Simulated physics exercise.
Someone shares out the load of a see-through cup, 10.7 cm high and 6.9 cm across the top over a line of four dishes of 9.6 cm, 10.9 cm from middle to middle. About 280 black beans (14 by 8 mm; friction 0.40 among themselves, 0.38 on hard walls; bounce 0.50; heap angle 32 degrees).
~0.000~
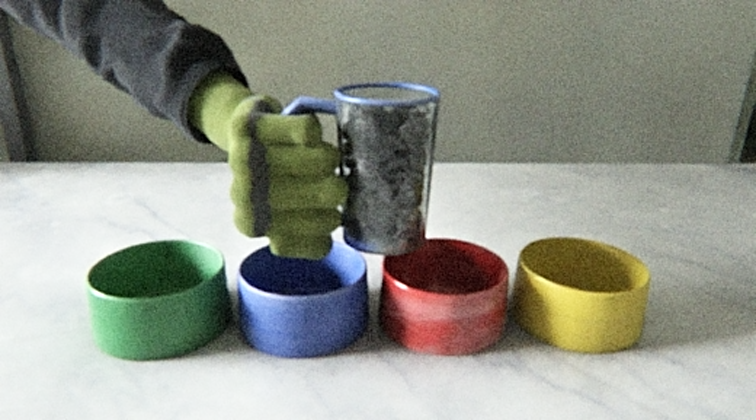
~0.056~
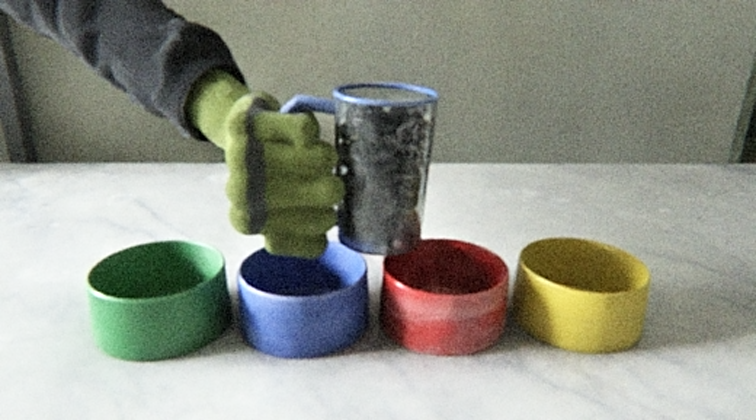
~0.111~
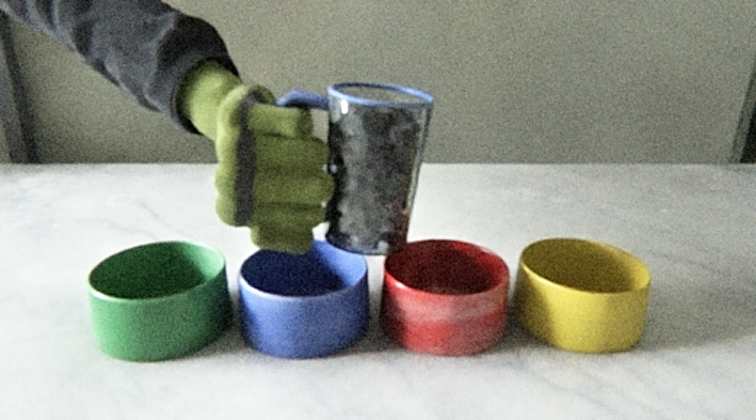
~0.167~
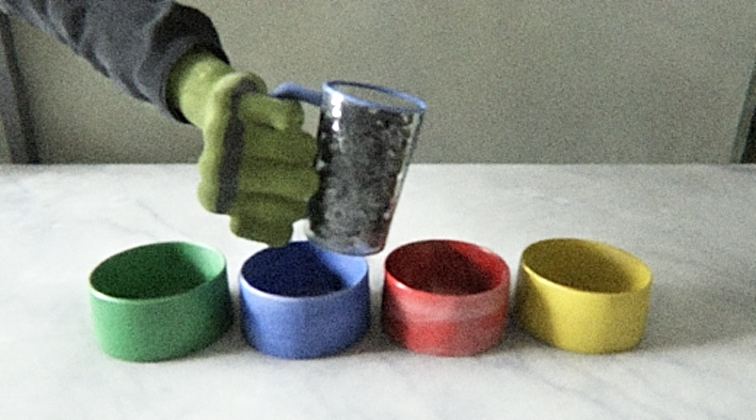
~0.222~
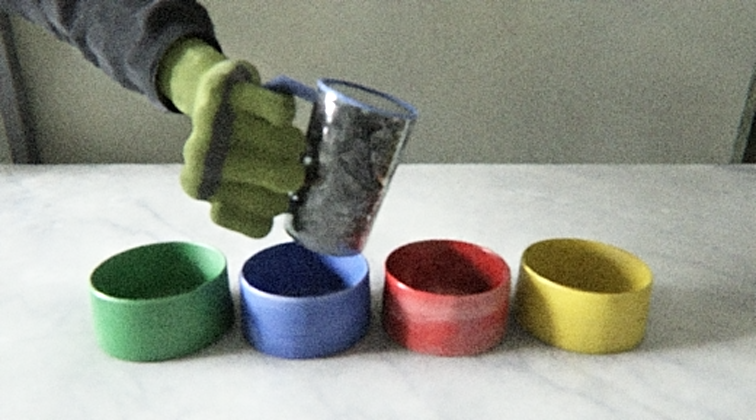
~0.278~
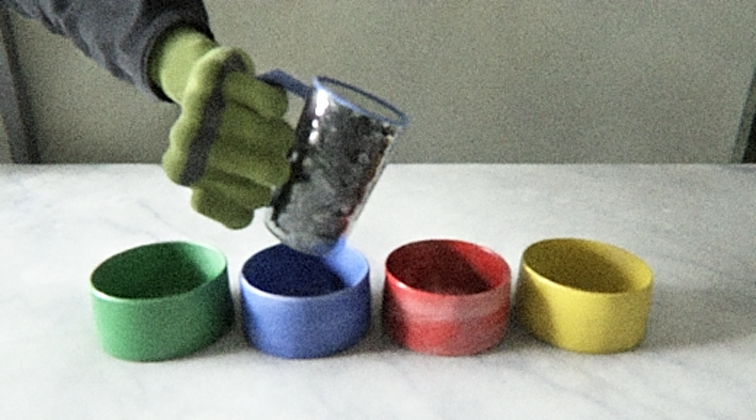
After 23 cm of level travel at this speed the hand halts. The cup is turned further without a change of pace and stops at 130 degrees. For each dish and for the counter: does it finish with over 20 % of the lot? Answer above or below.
Red: Below, blue: Below, green: Above, yellow: Below, counter: Below.
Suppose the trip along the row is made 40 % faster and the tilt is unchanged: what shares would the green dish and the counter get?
Green 100; counter 0.
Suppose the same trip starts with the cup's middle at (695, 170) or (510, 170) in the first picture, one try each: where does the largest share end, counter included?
Most goes to: Red, then blue.
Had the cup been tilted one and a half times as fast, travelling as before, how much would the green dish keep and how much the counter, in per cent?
Then: Green 30, counter 20.
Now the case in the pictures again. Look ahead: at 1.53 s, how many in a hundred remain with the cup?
About 0 per cent.
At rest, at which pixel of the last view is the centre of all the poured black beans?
Around (162, 294).
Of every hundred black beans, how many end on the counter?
Some 5 per cent.
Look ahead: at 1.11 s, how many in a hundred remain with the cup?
Roughly 85 per cent.
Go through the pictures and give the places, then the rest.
The first picture shows cup at (386, 168), tilt 0 degrees, lip at (438, 94), moved 0.0 cm; middle of the pieces at (385, 180); yellow dish at (582, 264); red dish at (445, 265); blue dish at (303, 266); green dish at (158, 267).
The second picture shows cup at (382, 169), tilt 1 degrees, lip at (436, 95), moved 0.2 cm; middle of the pieces at (382, 180).
The third picture shows cup at (373, 169), tilt 6 degrees, lip at (432, 100), moved 0.9 cm; middle of the pieces at (372, 181).
The fourth picture shows cup at (360, 169), tilt 12 degrees, lip at (424, 106), moved 2.0 cm; middle of the pieces at (357, 181).
The fifth picture shows cup at (346, 169), tilt 17 degrees, lip at (417, 113), moved 3.0 cm; middle of the pieces at (342, 181).
The sixth picture shows cup at (332, 169), tilt 23 degrees, lip at (407, 121), moved 4.0 cm; middle of the pieces at (327, 180); yellow dish at (585, 264); red dish at (447, 266); blue dish at (305, 267); green dish at (160, 268). Its pace works out near 110 degrees a second; the hand travels 18 cm a second.
After 0.78 s, tilt 77 degrees; cup holds 100 %.
After 1.11 s, tilt 113 degrees; cup holds 85 %, blue 5 %, green 10 %.
After 1.53 s, tilt 130 degrees; cup holds 0 %, blue 5 %, green 90 %.
At rest (1.9 s), red 0 %, blue 5 %, green 90 %, yellow 0 %, counter 5 %.
